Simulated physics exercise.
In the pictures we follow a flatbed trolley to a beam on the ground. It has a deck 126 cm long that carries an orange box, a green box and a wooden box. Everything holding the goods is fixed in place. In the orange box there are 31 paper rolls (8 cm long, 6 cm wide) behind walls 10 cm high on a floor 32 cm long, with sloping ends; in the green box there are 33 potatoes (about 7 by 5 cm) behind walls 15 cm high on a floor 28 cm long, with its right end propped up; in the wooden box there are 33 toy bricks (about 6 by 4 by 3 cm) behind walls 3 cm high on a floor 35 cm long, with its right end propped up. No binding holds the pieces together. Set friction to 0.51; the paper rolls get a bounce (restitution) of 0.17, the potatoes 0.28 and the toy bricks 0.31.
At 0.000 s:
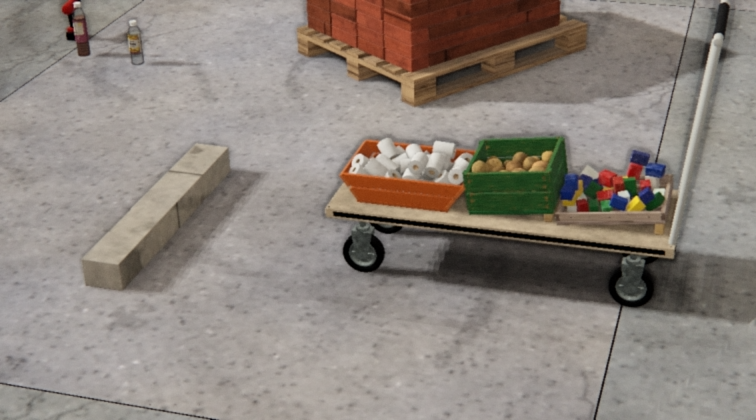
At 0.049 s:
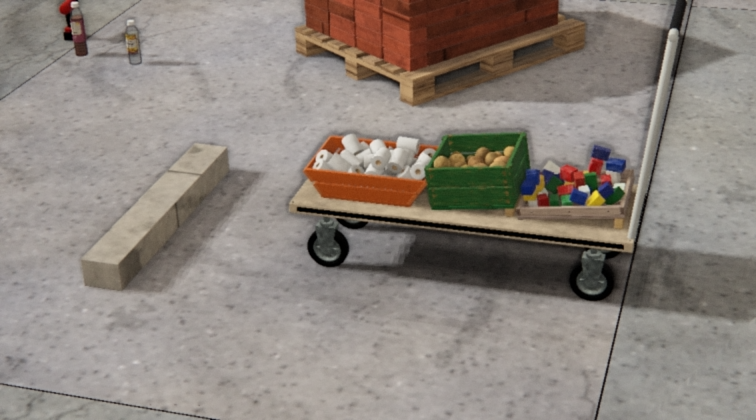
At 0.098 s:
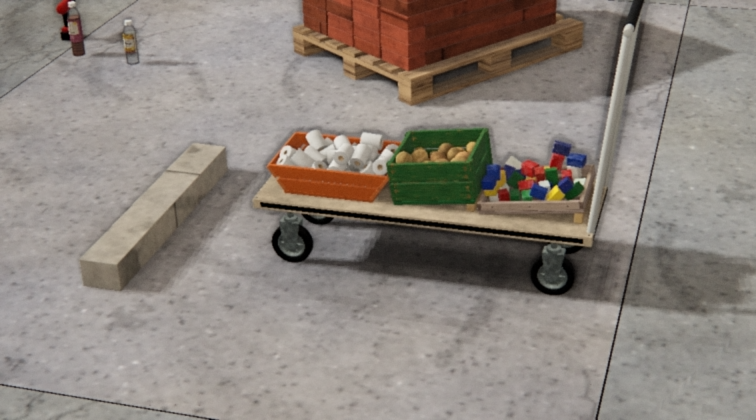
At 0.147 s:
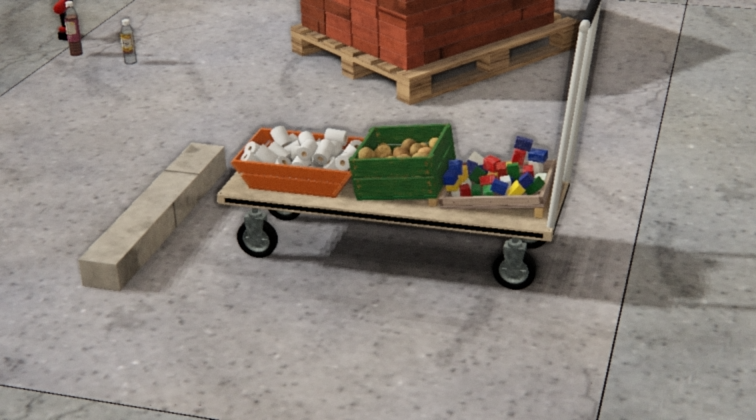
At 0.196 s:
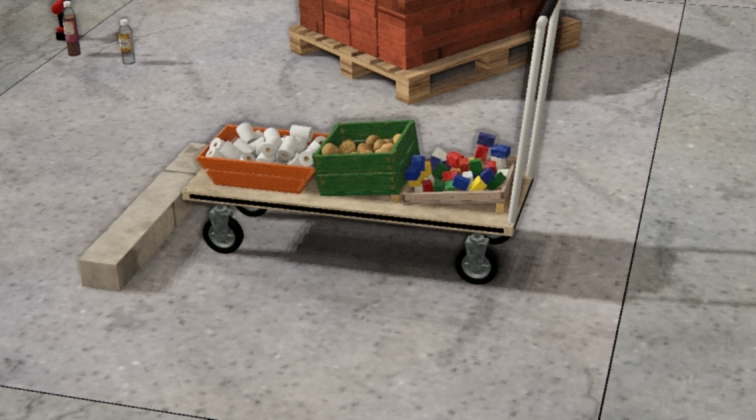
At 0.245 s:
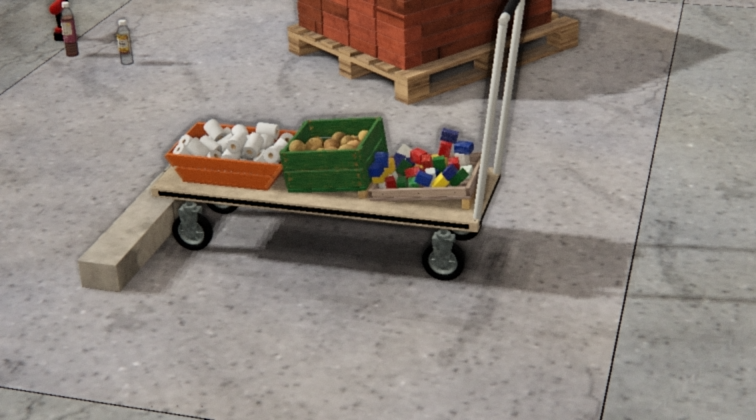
At the start, a flatbed trolley carrying an orange box of paper rolls, a green box of potatoes and a wooden box of colourful toy bricks stands right of a beam on the ground. It rolls steadily left, closing the gap, until its front end is beside the beam, the load still in place.
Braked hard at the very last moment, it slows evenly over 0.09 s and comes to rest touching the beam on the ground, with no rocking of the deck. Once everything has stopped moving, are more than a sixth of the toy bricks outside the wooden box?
Yes.
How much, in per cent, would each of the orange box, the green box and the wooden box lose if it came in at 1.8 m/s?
In that case the orange box sheds 0 per cent of its load, the green box 0 per cent, and the wooden box 10 per cent.
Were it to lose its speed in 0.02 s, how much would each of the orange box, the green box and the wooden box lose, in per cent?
Then orange box 30, green box 20, wooden box 20 per cent.
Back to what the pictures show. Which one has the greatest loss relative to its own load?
That would be the wooden box.
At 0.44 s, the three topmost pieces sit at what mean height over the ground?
I'd put it close to 54 cm.
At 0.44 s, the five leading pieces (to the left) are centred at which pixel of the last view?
Their mean place is roughly (162, 129) in the last picture.
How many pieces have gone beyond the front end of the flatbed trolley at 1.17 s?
Approx. 4 pieces ahead of the front edge.
After 0.32 s, orange box 31 in, 0 out, green box 33 in, 0 out and wooden box 33 in, 0 out.
After 0.44 s, orange box 27 in, 4 out, green box 33 in, 0 out and wooden box 28 in, 5 out.
After 0.67 s, orange box 25 in, 6 out, green box 31 in, 2 out and wooden box 23 in, 10 out.
Final count (at 1.17 s), orange box 25 in, 6 out, green box 31 in, 2 out and wooden box 22 in, 11 out. Asked share, 11 of 33, 33 per cent.
